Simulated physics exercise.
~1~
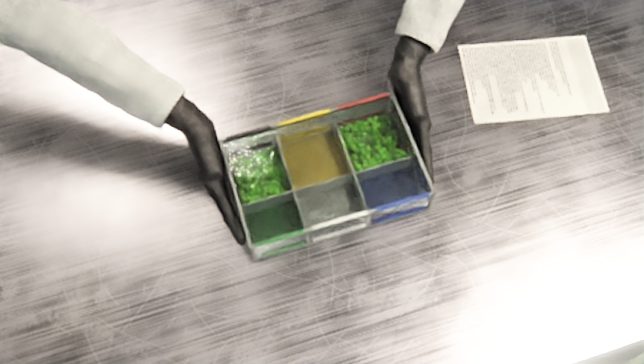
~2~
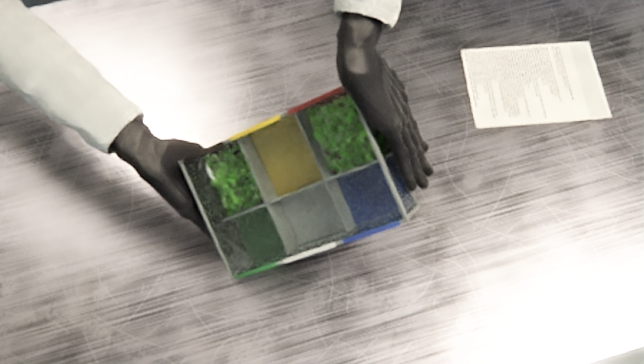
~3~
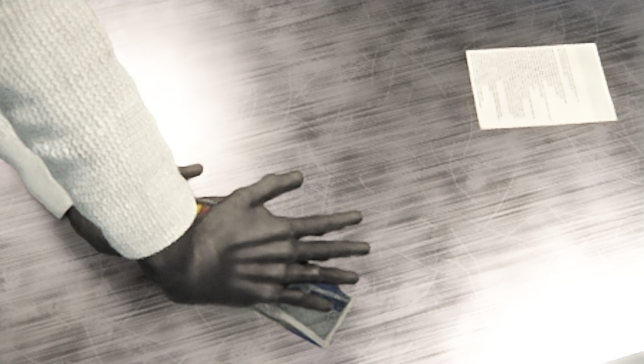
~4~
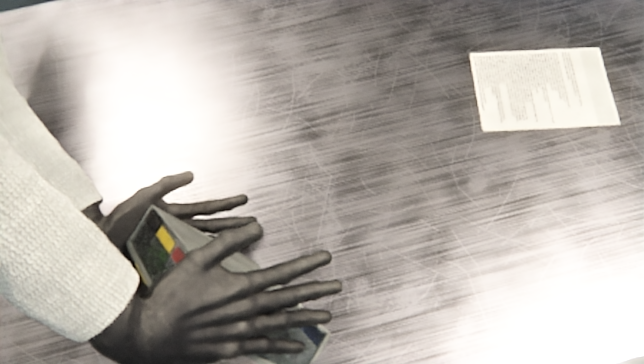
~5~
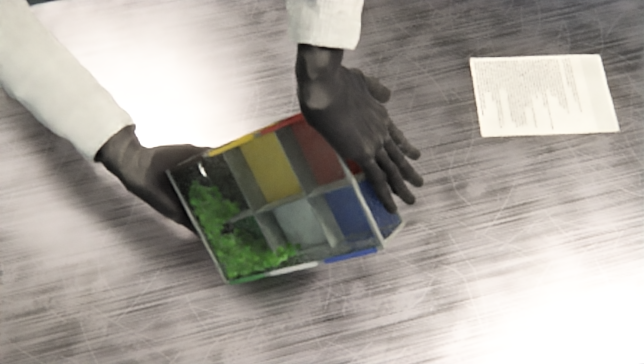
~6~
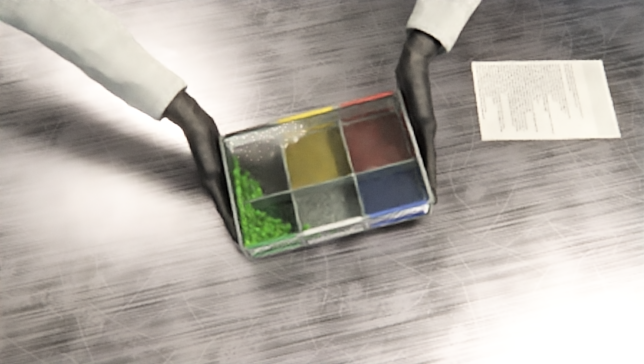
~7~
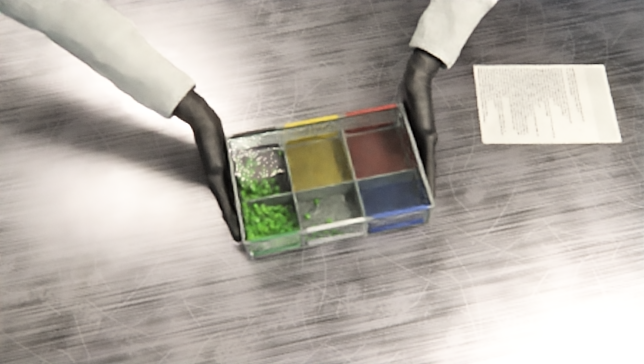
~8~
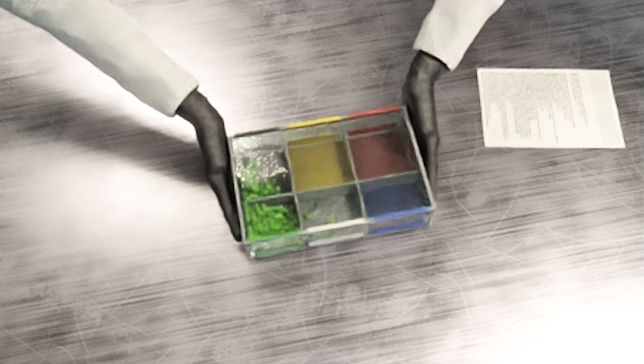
The clip shows two dark hands tilting a clear, closed, six-compartment box of small green pieces steeply toward the left, then lowering it flat again on a scratched metal table beside a printed sheet, leaving the pieces gathered in the left compartments, mostly in the green one.
